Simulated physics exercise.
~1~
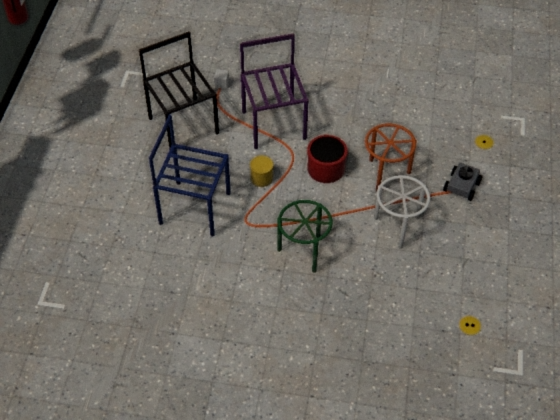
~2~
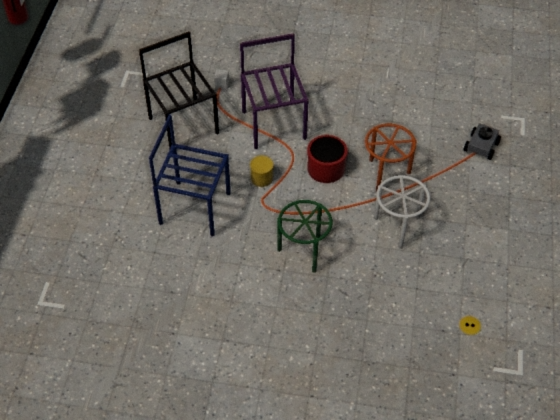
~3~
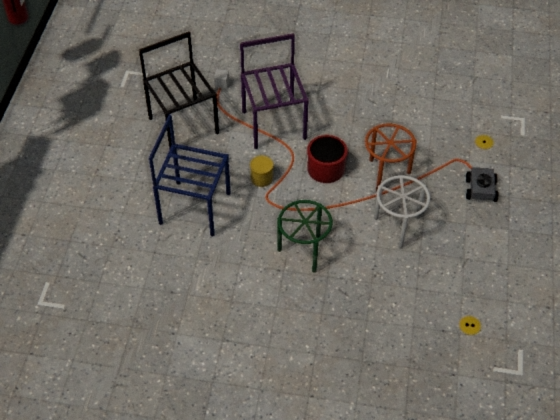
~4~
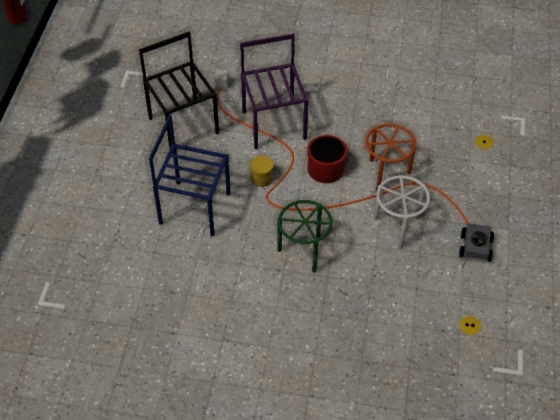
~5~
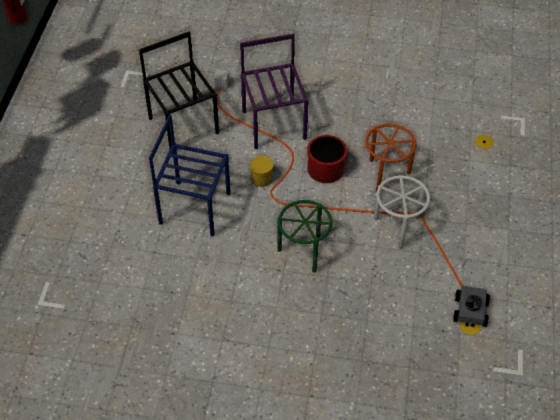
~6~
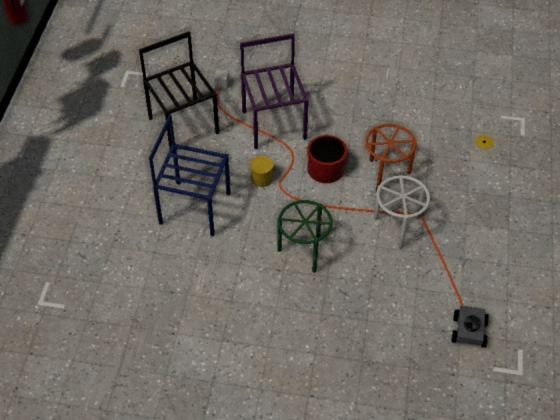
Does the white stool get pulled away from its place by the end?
No, the white stool stays in its place and is still standing there at the end.
